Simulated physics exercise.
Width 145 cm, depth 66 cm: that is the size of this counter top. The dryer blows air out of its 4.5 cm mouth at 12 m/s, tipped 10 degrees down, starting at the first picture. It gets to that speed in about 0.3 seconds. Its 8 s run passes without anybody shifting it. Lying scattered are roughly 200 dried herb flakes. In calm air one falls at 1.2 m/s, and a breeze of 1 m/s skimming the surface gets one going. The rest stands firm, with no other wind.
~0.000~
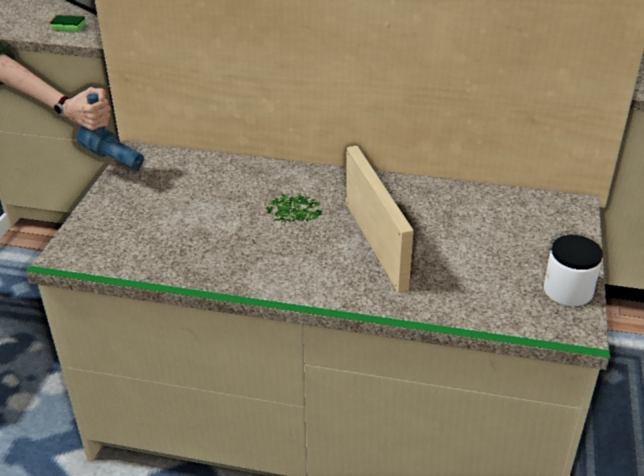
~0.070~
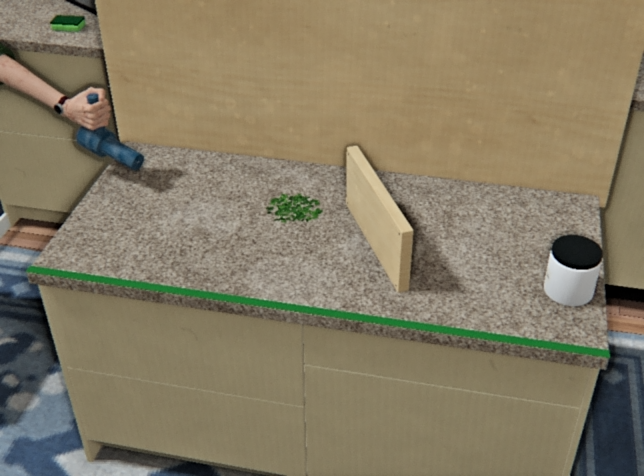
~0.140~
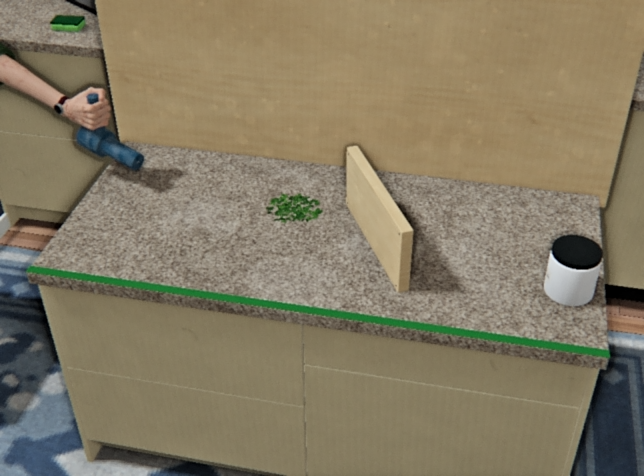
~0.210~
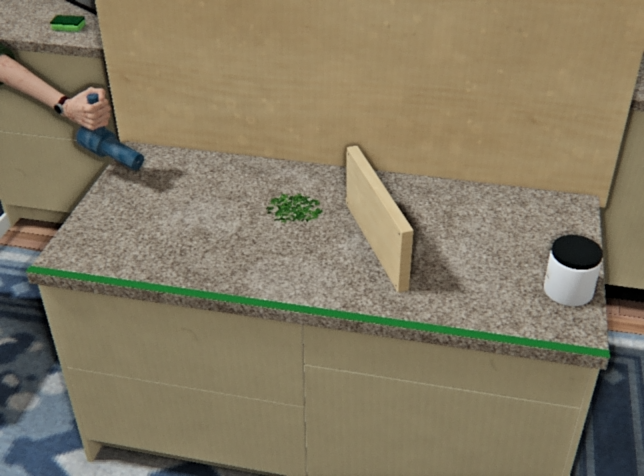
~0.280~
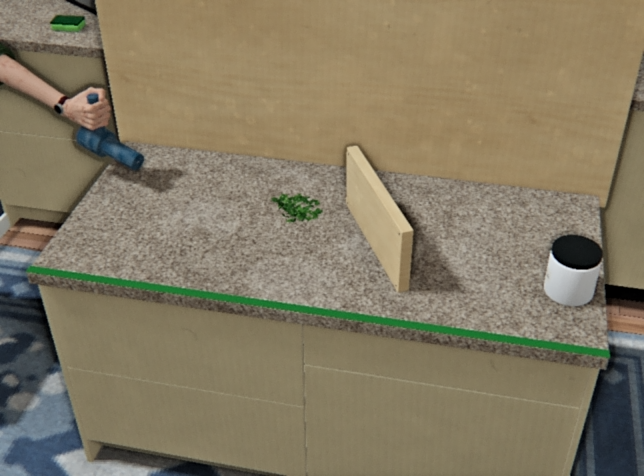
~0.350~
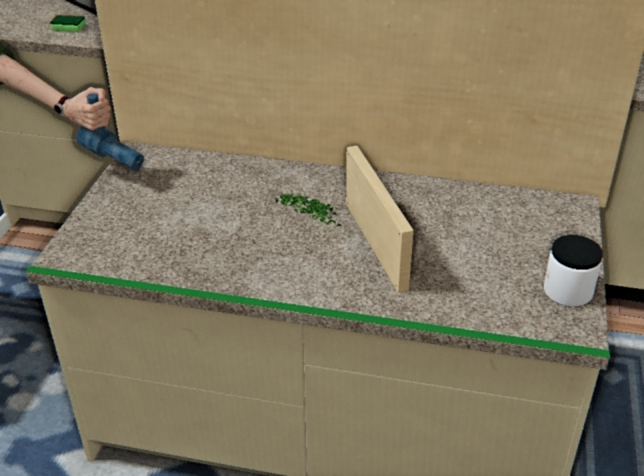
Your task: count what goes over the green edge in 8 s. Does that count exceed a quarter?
A quarter or less goes over that edge.
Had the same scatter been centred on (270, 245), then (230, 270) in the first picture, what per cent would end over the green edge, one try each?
Results, one try each: 100 %, 100 %.
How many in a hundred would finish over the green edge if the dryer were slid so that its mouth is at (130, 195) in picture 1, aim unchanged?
0 %.
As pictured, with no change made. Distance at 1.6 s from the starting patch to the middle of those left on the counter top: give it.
It works out to close to 20 cm.
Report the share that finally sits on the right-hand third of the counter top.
I'd estimate around 5 per cent.
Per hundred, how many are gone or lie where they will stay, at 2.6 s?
20 per cent.
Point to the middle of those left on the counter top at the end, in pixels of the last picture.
(377, 182).
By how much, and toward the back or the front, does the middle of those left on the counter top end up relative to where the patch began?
To the far end, near enough 20 cm.
After 1.6 s, 86 % are on the move or not yet settled, 0 % are over the green edge; the middle of those still in play is near (365, 190).
After 2.6 s, 80 % are on the move or not yet settled, 2 % are over the green edge; the middle of those still in play is near (369, 186).
After 4.4 s, 65 % are on the move or not yet settled, 2 % are over the green edge; the middle of those still in play is near (372, 186).
After 8.0 s, at the end, 2 % are over the green edge; the middle of those still in play is near (377, 182).
